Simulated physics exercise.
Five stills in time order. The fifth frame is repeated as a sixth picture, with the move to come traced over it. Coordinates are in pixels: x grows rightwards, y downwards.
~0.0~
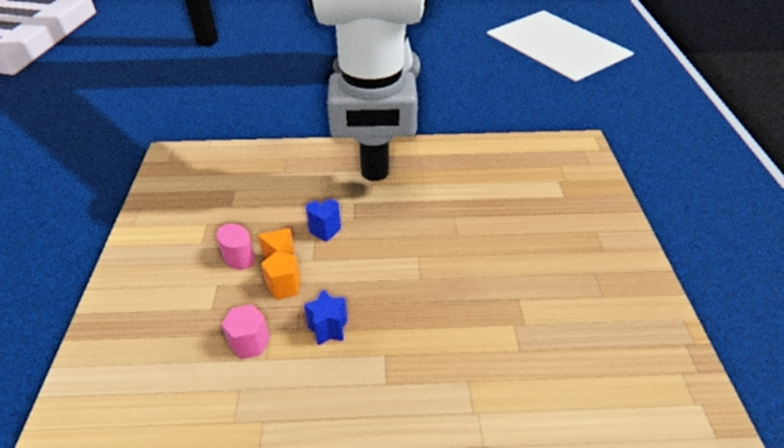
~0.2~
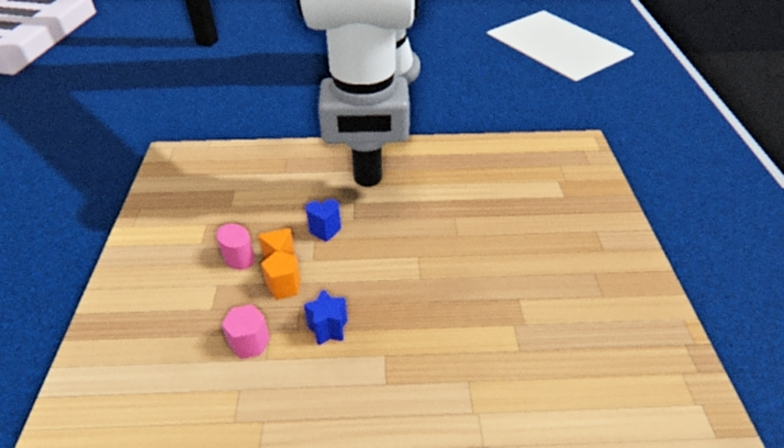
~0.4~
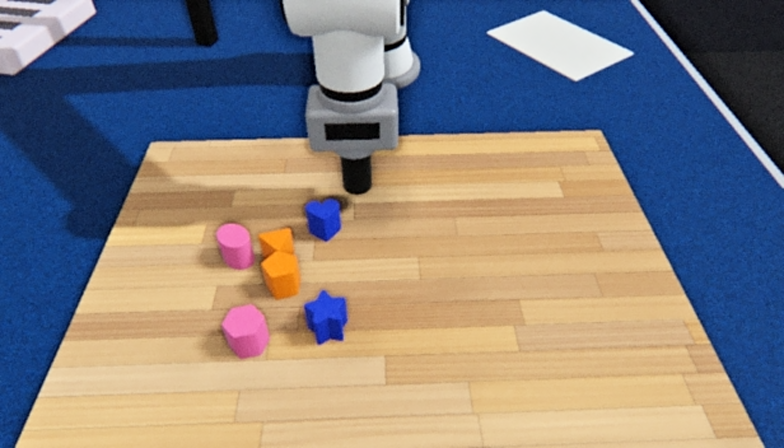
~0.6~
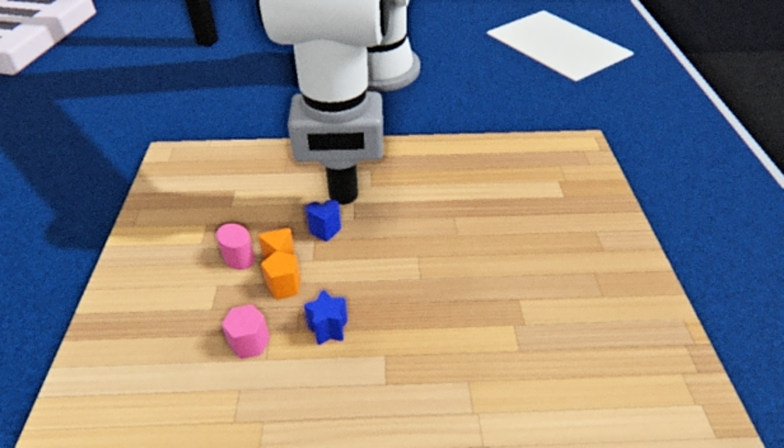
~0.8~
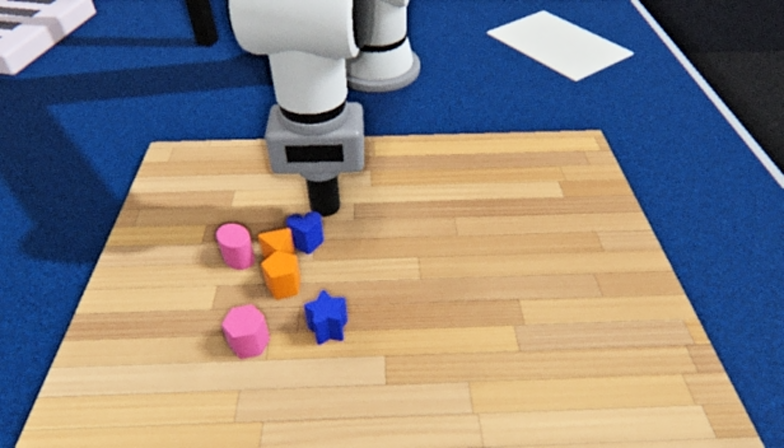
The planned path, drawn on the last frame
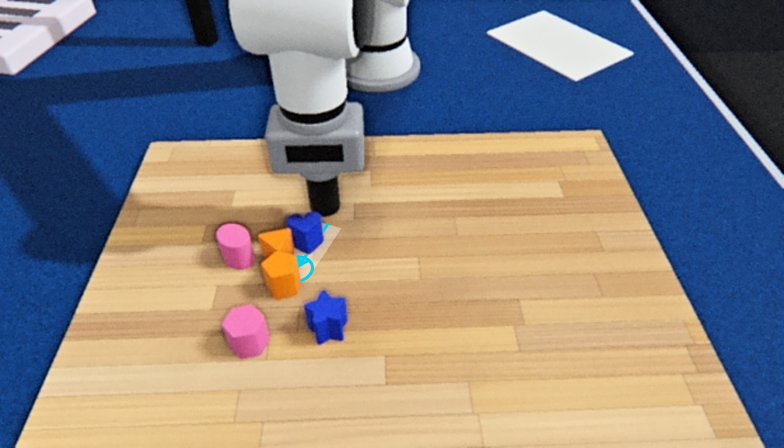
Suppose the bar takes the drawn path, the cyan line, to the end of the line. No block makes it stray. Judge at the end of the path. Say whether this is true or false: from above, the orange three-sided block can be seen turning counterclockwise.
Verdict: True.
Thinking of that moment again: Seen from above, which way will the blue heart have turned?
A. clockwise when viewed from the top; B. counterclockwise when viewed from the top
My pick is A.
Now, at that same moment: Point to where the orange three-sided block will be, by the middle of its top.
Somewhere near (239, 251).
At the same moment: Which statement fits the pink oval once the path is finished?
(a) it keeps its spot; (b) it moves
The answer is b.
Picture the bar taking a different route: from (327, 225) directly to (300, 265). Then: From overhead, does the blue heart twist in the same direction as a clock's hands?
I expect so.
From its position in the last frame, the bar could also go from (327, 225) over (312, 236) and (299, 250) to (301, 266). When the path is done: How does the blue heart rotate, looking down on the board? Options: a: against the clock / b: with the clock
Choice b: With the clock.
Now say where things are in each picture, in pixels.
In the first picture, bar tip at (375, 174); block tops, pink oval at (232, 235); orange three-sided block at (275, 237); orange five-sided block at (280, 264); blue heart at (322, 208).
In the second picture, bar at (368, 179); blocks unchanged.
In the third picture, bar at (358, 187); blocks unchanged.
In the fourth picture, bar at (344, 196); blocks unchanged.
In the fifth picture, bar at (325, 208); pink oval at (232, 235); orange three-sided block at (275, 237); orange five-sided block at (280, 264); blue heart at (304, 220).
Path on the board, straight from (327, 225) to (296, 269).
What follows on the original path. Halfway along, bar at (310, 229); orange three-sided block at (256, 244), turned 40° anticlockwise; blue heart at (282, 233), turned 60° clockwise.
At the end, bar at (293, 252); pink oval at (223, 237), turned 35° clockwise; orange three-sided block at (239, 251), turned 55° anticlockwise; orange five-sided block at (273, 271), turned 30° anticlockwise; blue heart at (264, 245), turned 105° clockwise.
